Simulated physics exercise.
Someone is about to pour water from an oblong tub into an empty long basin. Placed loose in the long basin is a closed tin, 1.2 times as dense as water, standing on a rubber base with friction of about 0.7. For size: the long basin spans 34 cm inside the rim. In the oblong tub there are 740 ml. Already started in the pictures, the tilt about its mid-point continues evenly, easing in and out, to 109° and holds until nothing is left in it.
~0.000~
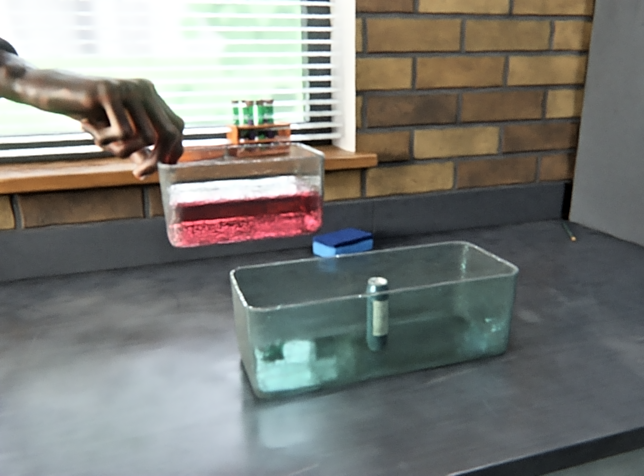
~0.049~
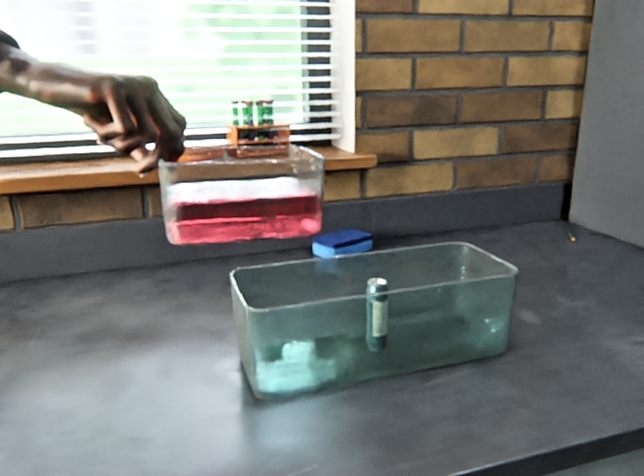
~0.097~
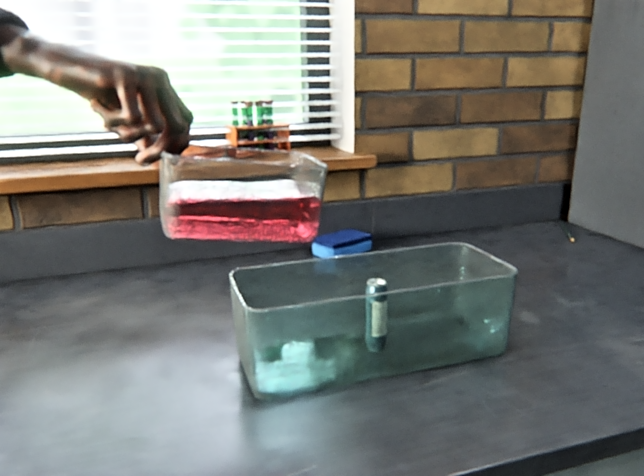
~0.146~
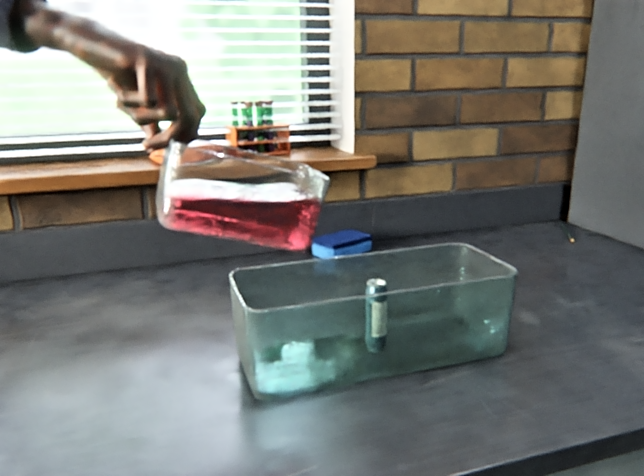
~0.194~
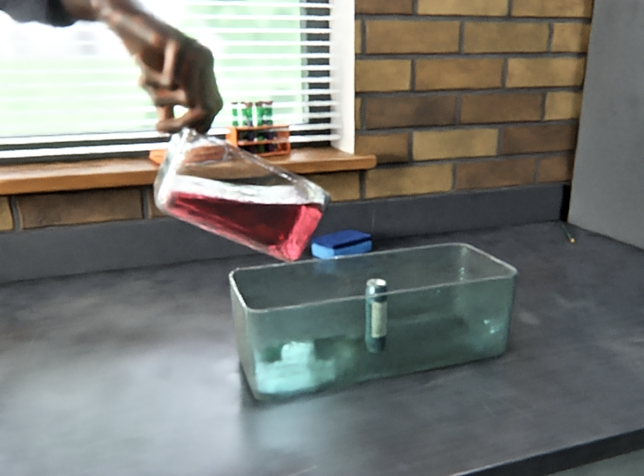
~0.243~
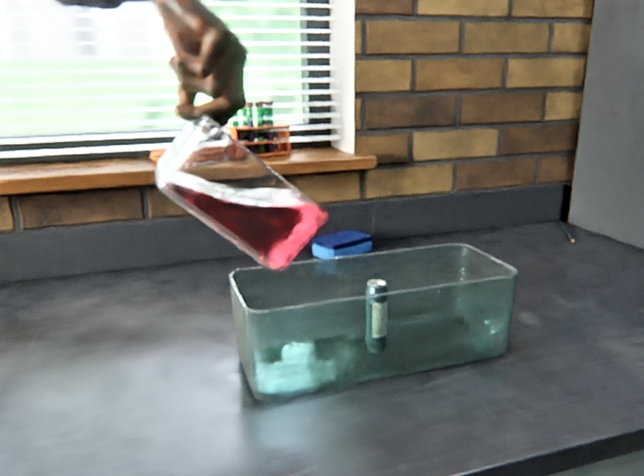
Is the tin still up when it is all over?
Upright.
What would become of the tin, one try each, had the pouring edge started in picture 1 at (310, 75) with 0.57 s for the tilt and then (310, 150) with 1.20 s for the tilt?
First it topples; then it stays up.
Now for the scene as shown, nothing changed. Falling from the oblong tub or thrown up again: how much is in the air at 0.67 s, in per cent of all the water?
Close to 5 per cent.
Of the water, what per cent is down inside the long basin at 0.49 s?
Near 58 in a hundred.
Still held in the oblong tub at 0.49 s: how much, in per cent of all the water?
16 %.
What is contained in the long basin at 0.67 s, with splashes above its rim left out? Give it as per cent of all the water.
Around 92 parts in a hundred.
After 0.49 s the tilt is 104° and 15 per cent is still to pour; the tin stands where it began.
After 0.67 s the tilt is 109° and 3 per cent is still to pour; the tin stands where it began.
After 0.86 s the tilt is 109° and 0 per cent is still to pour; the tin stands where it began.
After 1.07 s the tilt is 109° and 0 per cent is still to pour; the tin stands where it began.
In the end the tin stands where it began.
